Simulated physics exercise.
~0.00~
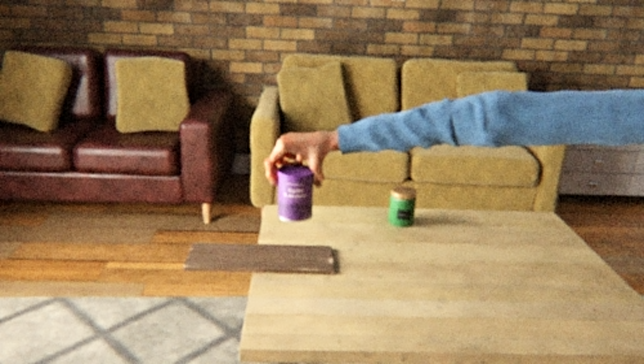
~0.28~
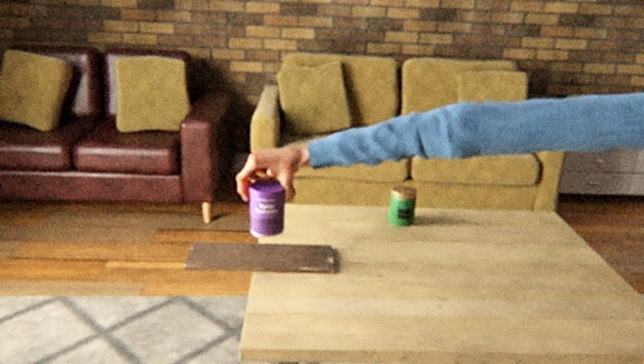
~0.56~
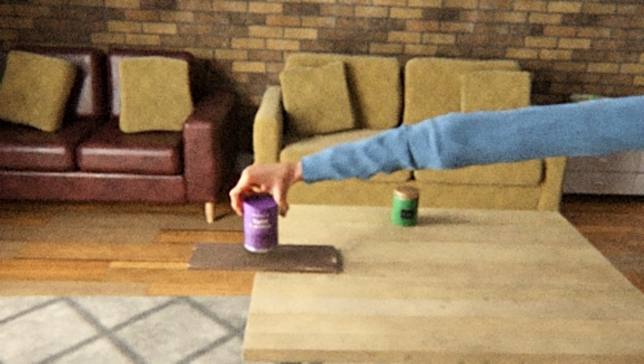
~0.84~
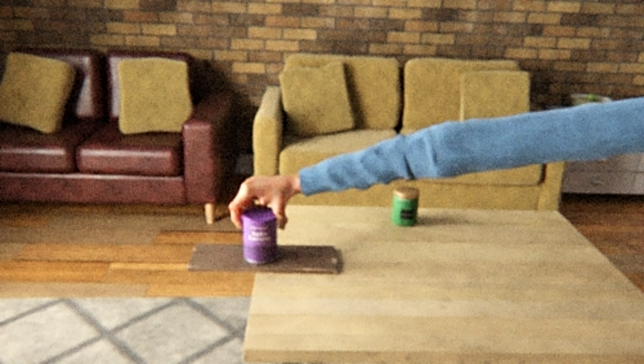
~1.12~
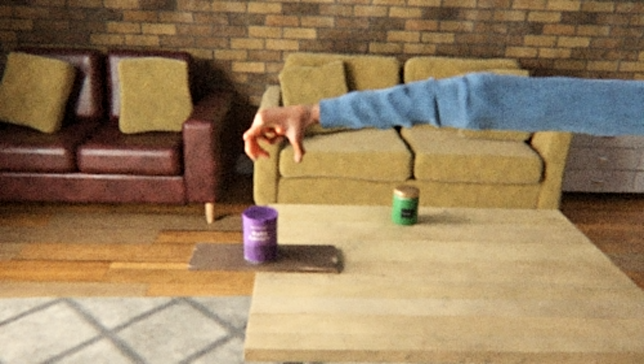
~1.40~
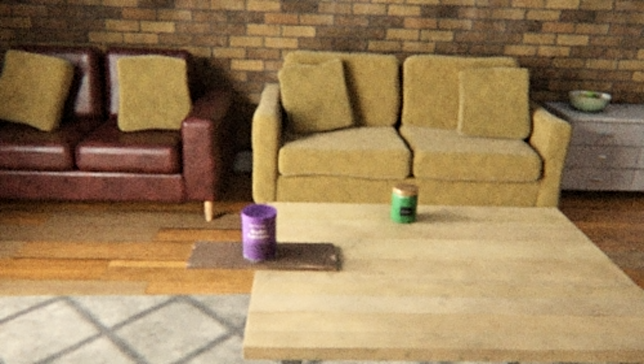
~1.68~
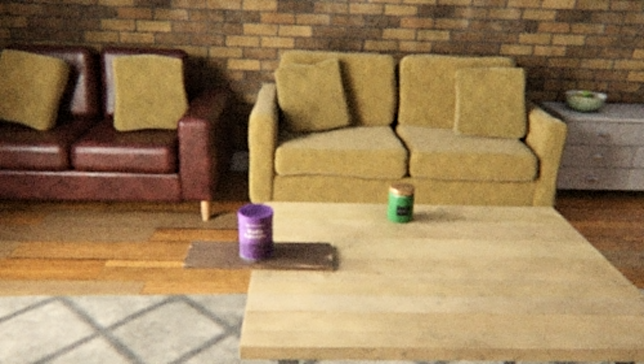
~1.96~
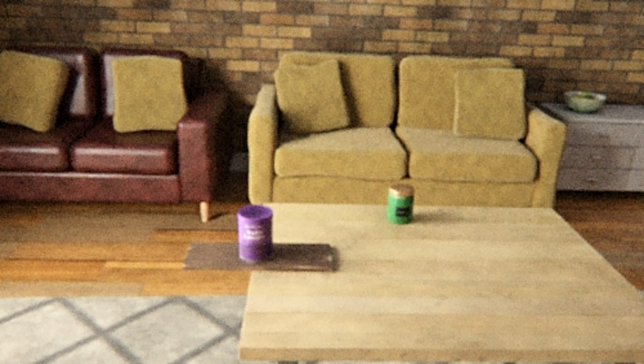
The clip opens on a living room with a red sofa, a mustard sofa and a pale wooden table, where a dark brown board juts past the left edge and a green jar stands farther back. A hand in a blue sleeve reaches in from the right, holding a purple tin above the board. It moves the tin a little left, then lowers it upright onto the board near the table's edge. The fingers let go, and the arm draws back out of view. The board does not tip, and the tin and jar stay standing, all at rest.
